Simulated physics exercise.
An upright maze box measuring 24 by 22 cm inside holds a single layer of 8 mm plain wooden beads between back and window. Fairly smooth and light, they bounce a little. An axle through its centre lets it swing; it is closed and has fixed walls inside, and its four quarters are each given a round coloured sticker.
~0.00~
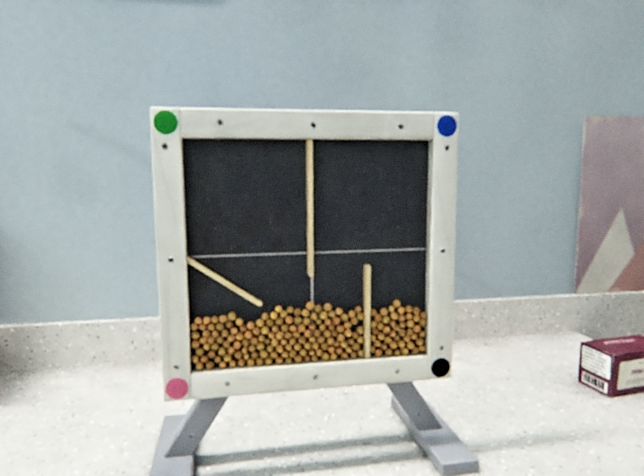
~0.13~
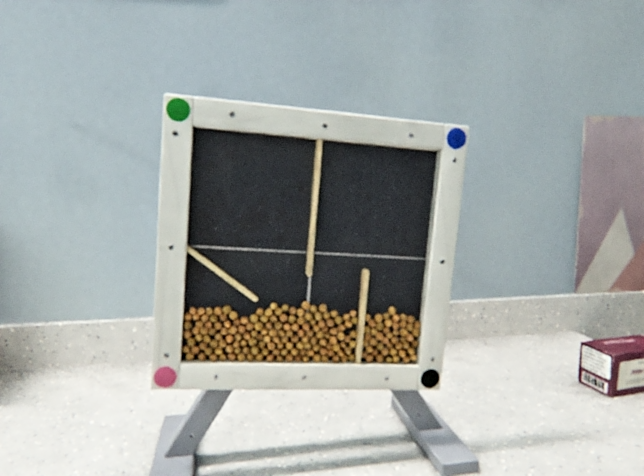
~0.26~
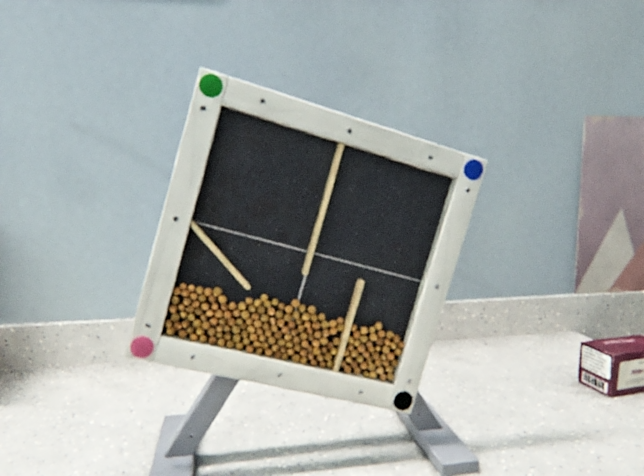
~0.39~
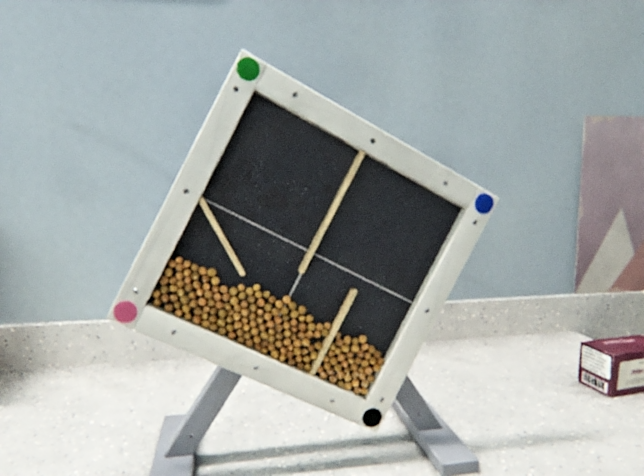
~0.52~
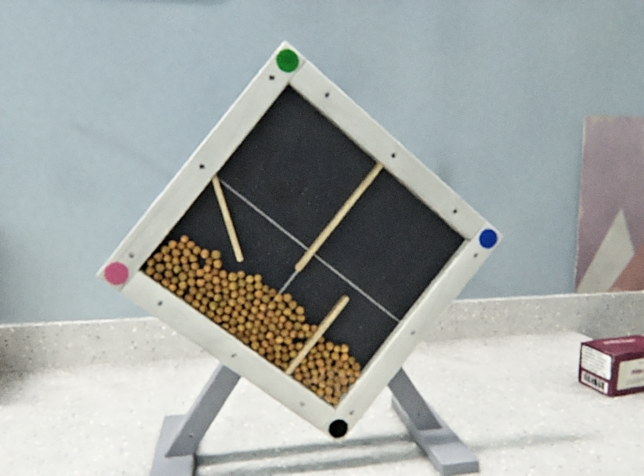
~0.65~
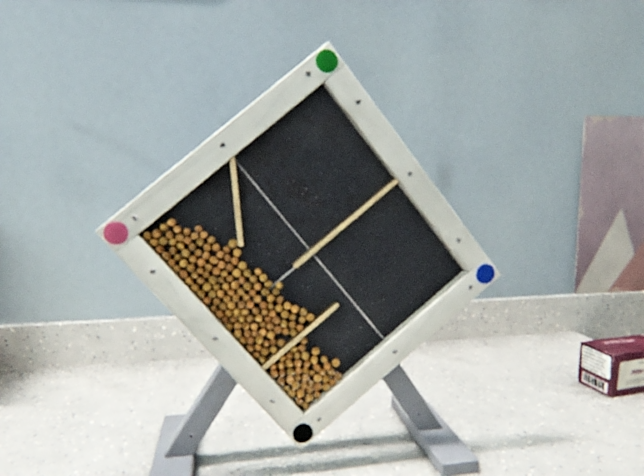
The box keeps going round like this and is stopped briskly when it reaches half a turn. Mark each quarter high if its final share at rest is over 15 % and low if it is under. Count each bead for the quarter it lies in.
Black quarter: Low; green quarter: Low; blue quarter: High; pink quarter: Low.
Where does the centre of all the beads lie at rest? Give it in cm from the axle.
The middle sits about 6 centimetres left and 6 centimetres below the axle.
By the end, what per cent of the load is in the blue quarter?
I'd say close to 95 per cent of the load.
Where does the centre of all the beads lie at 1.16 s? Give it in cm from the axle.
Offset: About 6 cm left, about 4 cm below.
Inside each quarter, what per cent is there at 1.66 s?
Black quarter: 20; green quarter: 0; blue quarter: 80; pink quarter: 0.
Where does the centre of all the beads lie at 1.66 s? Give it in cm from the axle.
Roughly 3 cm to the left of the axle and 8 cm below it.
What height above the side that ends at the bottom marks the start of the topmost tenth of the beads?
Roughly 10 centimetres.
After 1.16 s it has turned 97°, the beads' middle is 6 cm left of and 4 cm below the axle; by quarter, black 65 %, blue 15 %, pink 20 %.
After 1.66 s it has turned 141°, the beads' middle is 3 cm left of and 8 cm below the axle; by quarter, black 20 %, blue 80 %.
Settled by 3.1 s, black 5 %, green 0 %, blue 95 %, pink 0 %.
